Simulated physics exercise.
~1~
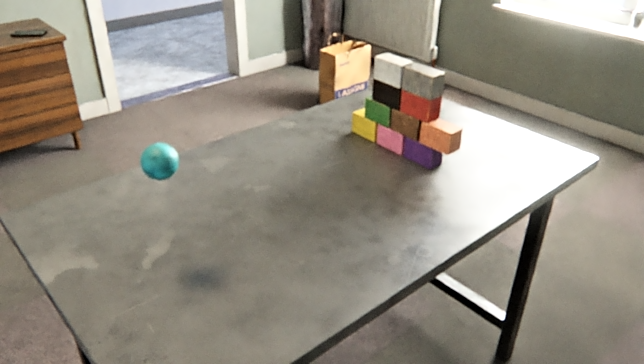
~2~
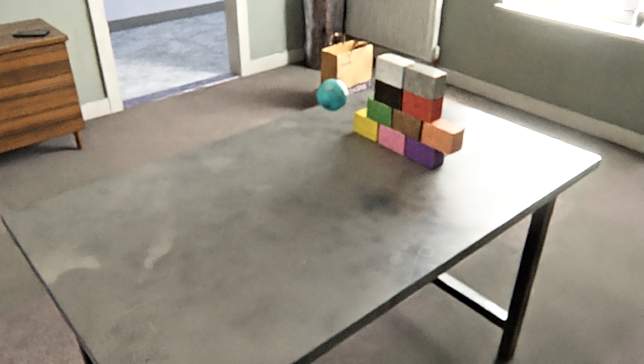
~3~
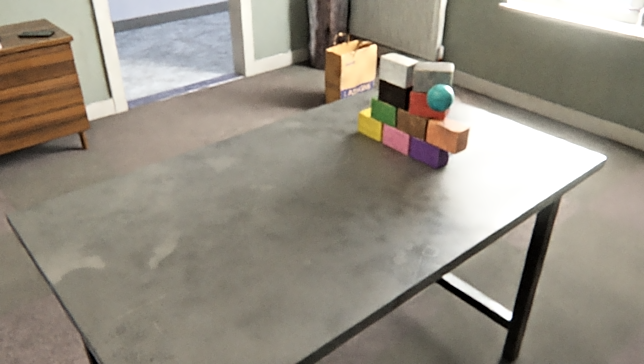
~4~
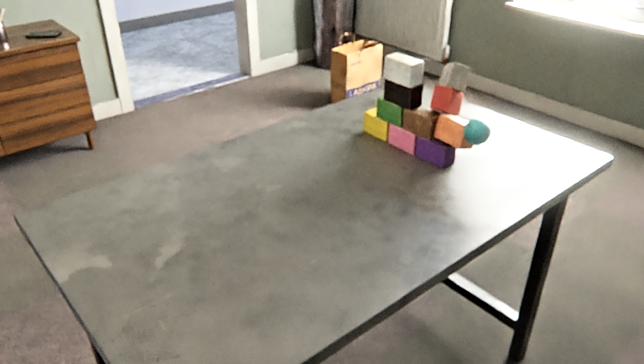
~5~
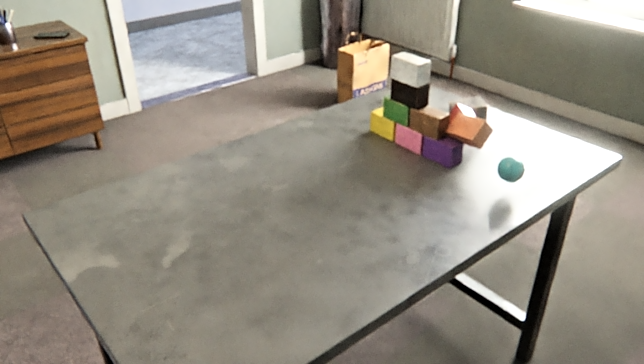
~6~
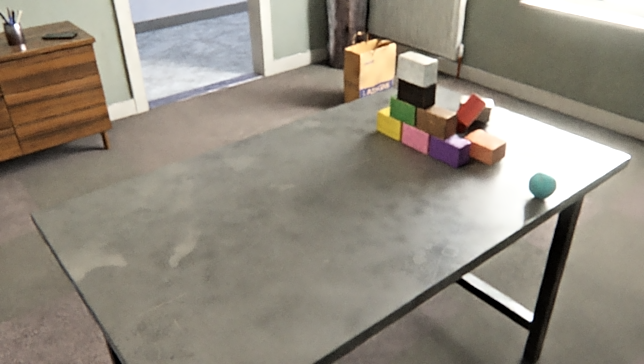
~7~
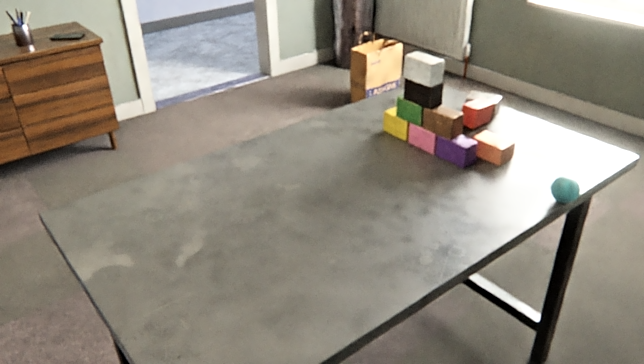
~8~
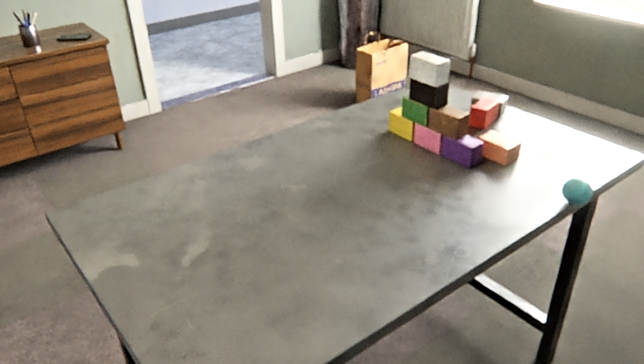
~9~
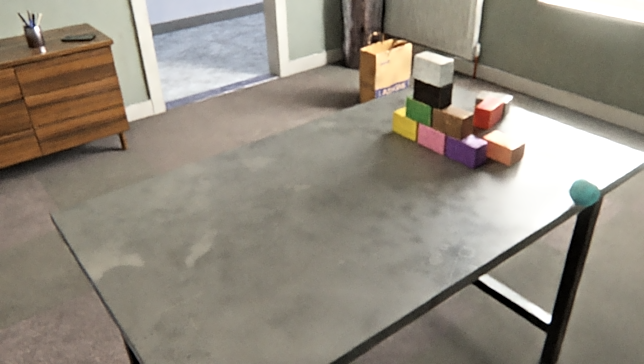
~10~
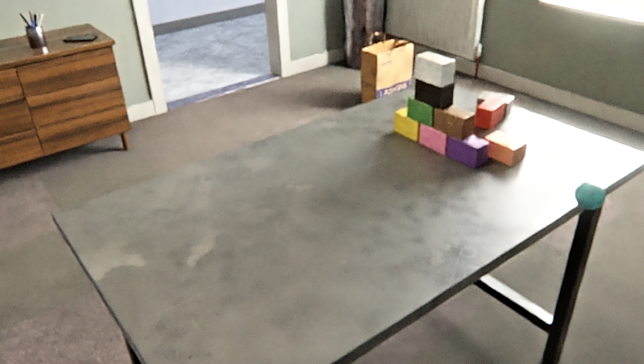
A turquoise ball flies rightward over a grey table, seen from above at an angle in a room with a wooden drawer unit at left and a paper bag behind. Toward the table's far side stands a stack of colourful blocks, white and grey on top. The ball strikes the right side, and the grey, red and orange blocks tip and tumble off to the right. The ball drops to the tabletop and rolls on, slowing at the right edge. It ends there, still on the table, while the white, black, green, brown, yellow, pink and purple blocks remain stacked.
